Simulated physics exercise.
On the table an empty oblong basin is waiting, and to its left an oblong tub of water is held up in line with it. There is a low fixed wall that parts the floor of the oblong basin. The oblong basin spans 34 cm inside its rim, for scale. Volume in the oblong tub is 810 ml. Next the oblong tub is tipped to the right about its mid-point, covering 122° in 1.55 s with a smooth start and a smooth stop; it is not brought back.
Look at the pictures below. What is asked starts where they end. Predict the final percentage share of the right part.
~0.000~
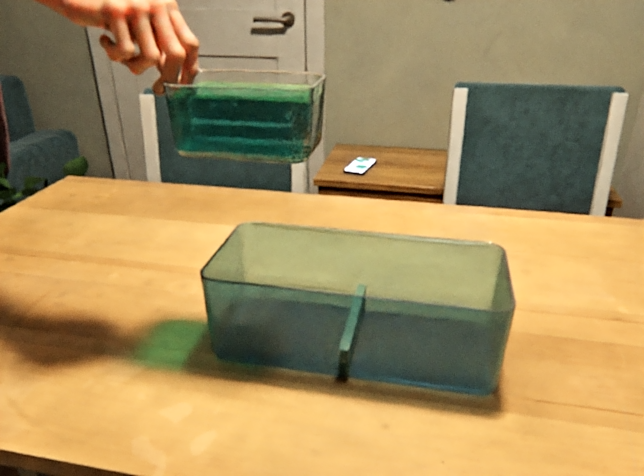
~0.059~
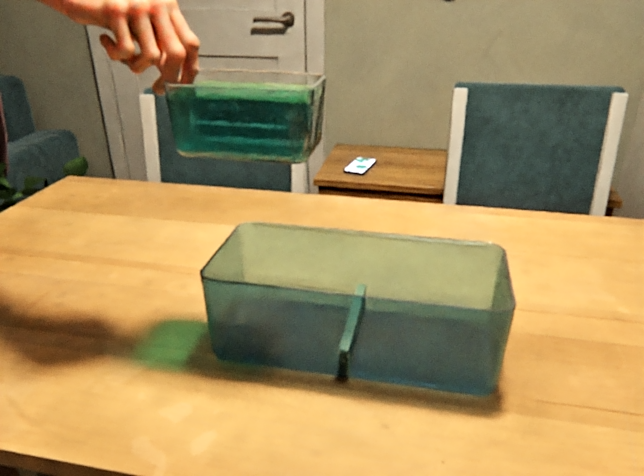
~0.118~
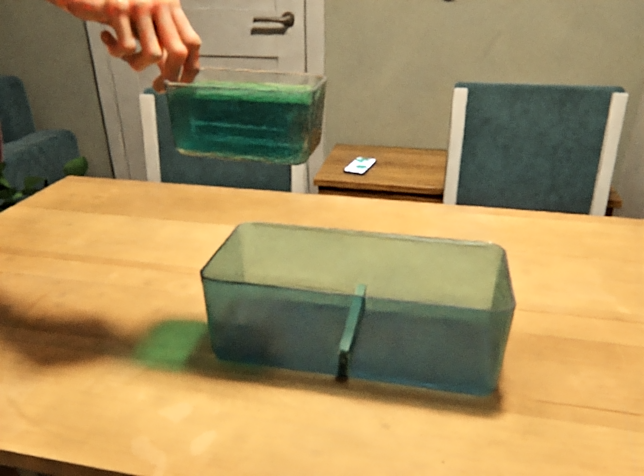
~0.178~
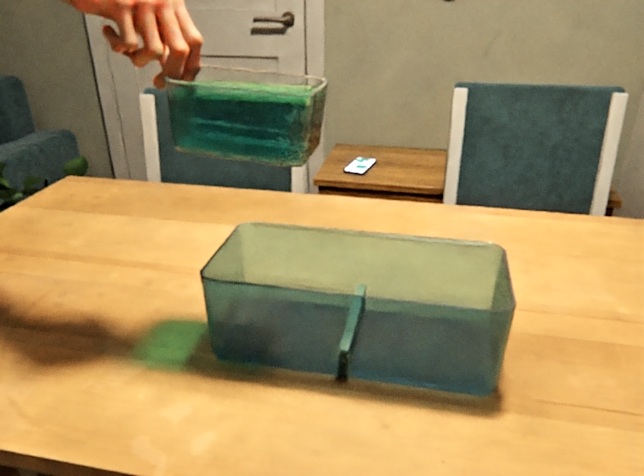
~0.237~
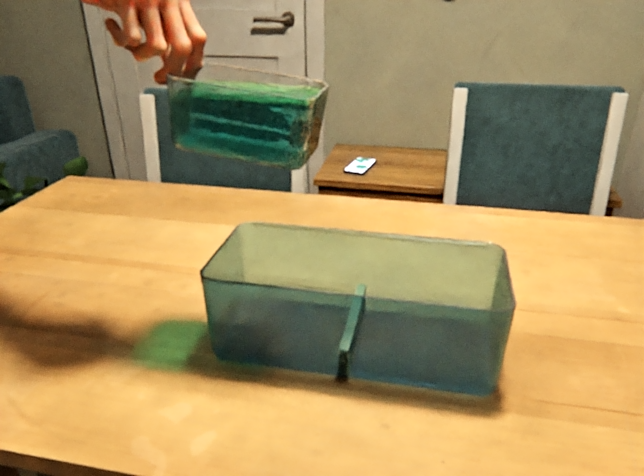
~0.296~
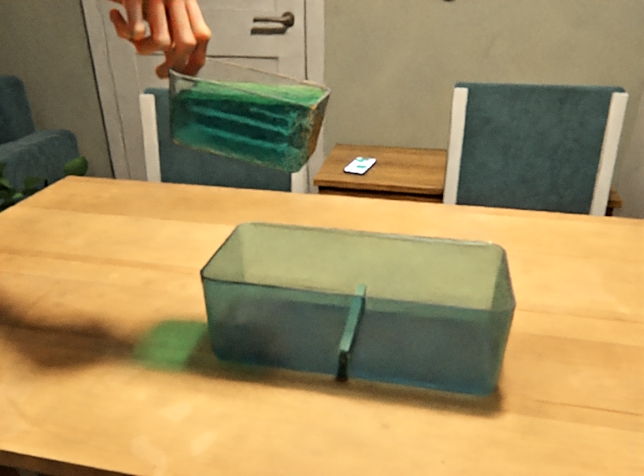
Right part: About 73 %.
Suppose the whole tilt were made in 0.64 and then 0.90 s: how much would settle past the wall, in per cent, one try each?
Try 1: Approx. 60 %; try 2: Approx. 70 %.
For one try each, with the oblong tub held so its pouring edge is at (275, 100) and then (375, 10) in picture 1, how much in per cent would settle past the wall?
Result: 45 per cent, then 85 per cent.
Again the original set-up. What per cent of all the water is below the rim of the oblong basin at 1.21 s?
Some 90 percent of the total.
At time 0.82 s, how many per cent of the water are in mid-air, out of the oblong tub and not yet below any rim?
Near 36 per cent at that time.
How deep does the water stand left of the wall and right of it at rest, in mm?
On the left it stands about 8 mm, on the right about 24 mm.
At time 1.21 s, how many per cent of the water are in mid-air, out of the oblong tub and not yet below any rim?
Around 6 percent of it is airborne.
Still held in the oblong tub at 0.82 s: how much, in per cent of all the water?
I'd estimate some 38 % remains.
After 0.82 s the tilt is 67° and 38 per cent is still to pour, 1 is left of the wall and 25 right of it.
After 1.21 s the tilt is 108° and 4 per cent is still to pour, 16 is left of the wall and 73 right of it.
After 1.61 s the tilt is 122° and 0 per cent is still to pour, 26 is left of the wall and 73 right of it.
After 2.05 s the tilt is 122° and 0 per cent is still to pour, 26 is left of the wall and 73 right of it.
In the end 26 per cent lies left of the wall, 73 right of it and 1 outside.
